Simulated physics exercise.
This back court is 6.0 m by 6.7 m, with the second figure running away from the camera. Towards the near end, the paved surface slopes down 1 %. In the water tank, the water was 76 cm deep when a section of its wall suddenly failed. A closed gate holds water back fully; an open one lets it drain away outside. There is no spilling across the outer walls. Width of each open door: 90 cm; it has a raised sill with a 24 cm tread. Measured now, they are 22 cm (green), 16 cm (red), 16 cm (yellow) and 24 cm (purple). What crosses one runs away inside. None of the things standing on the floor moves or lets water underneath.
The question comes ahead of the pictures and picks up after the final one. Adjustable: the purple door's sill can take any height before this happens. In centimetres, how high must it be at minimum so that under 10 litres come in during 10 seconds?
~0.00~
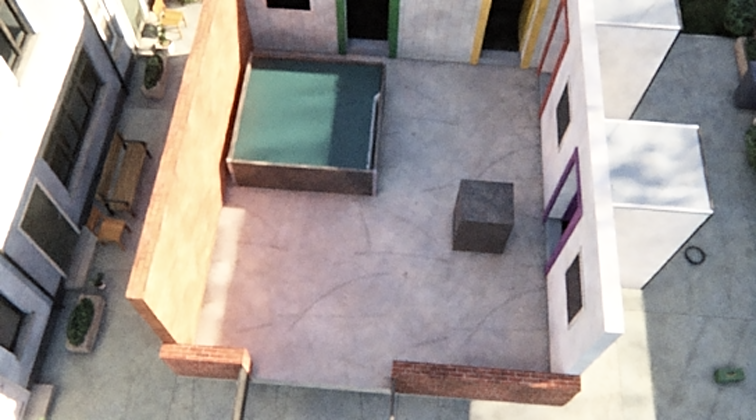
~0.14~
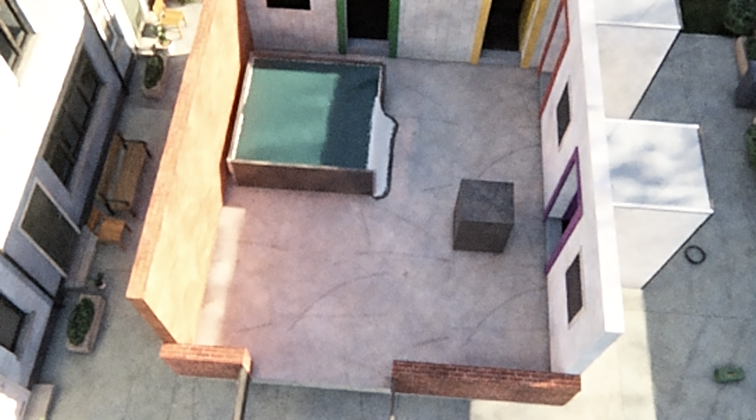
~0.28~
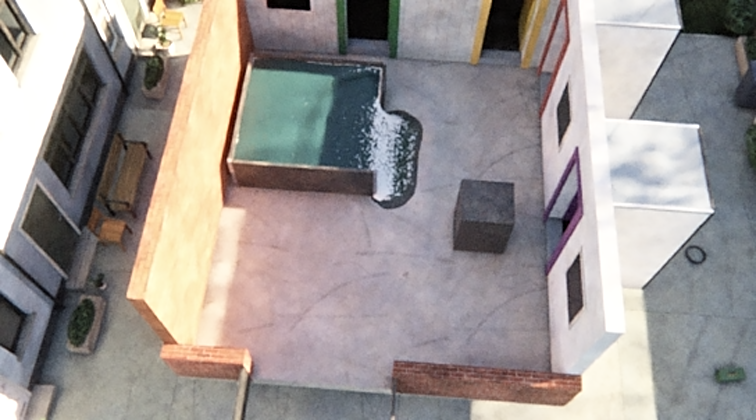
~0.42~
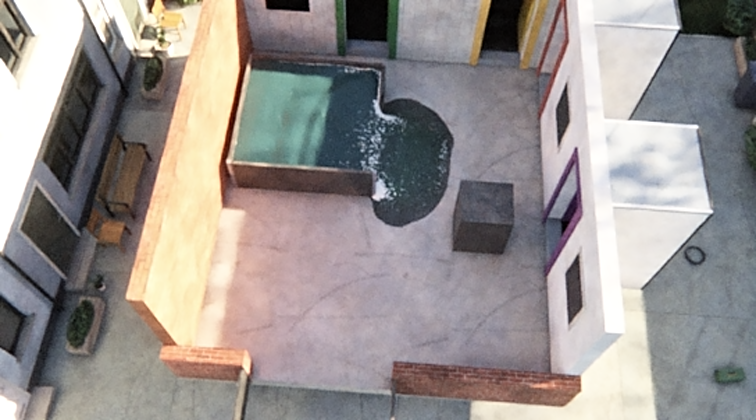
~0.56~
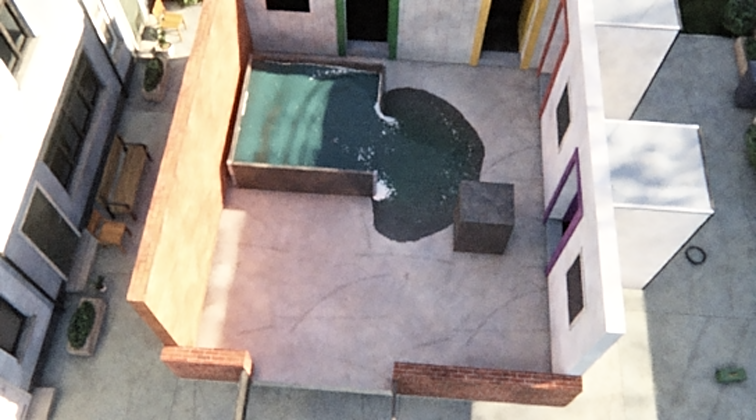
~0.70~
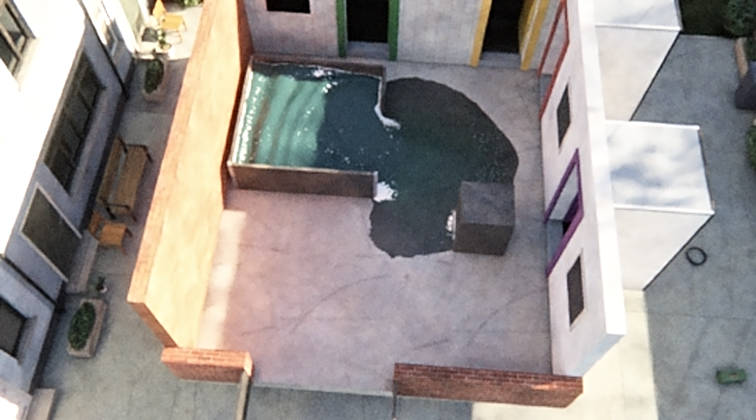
At least 28 cm or so.
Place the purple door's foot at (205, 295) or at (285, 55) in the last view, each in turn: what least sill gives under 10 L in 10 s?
Around 10.0 and 18 cm respectively.
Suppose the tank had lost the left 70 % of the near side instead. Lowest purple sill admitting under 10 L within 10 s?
If so: Around 7.0 cm.
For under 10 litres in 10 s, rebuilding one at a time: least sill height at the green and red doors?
Roughly 11.5 cm at green and 31 cm at red.
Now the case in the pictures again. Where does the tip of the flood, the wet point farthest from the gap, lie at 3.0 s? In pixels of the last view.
(551, 388).
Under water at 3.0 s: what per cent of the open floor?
Some 55 per cent of it.
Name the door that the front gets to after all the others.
Green.
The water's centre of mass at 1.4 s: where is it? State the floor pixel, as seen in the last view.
About (363, 148).
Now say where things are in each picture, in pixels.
Still water, 76 cm deep, in the water tank at (310, 112); the purple door at (559, 220) is dry, in the first picture.
Water pours out at (377, 149) and has run 0.3 m, to (394, 129); about 6 cm deep outside, 76 cm at the back, in the second picture.
The front is at (418, 139), 0.8 m from the gap at (377, 149); 1.3 m2 of floor is wet, 76 cm left at the back, in the third picture.
The gap is at (376, 151), the front 1.4 m out at (447, 155); the back of the water tank holds 76 cm, in the fourth picture.
The front is at (479, 160), 2.0 m from the gap at (377, 152); 4.9 m2 of floor is wet, 76 cm left at the back, in the fifth picture.
The gap is at (377, 153), the front 2.6 m out at (513, 166); the back of the water tank holds 72 cm; 1.2 m in a straight line remain to the purple door at (561, 221), in the sixth picture.
After 1.4 s water covers 35 % of the floor, deepest (50 cm) near (533, 205); 14 cm at the purple door, 0 litres in over its 24 cm sill.
After 3.0 s water covers 55 % of the floor, deepest (43 cm) near (537, 77); 25 cm at the purple door, 14 litres in over its 24 cm sill.
After 10.0 s water covers 100 % of the floor, deepest (19 cm) near (258, 79); 8 cm at the purple door, 22 litres in over its 24 cm sill.
At the purple door as built, the water arrived by 1.3 s and peaked near 26 cm at 2.6 s.
Run again over the same 10 s with other heights there, 27 litres in over 22.5 cm, 6 litres over 30.5 cm. The limit of 10 litres is kept from about 28 cm up.
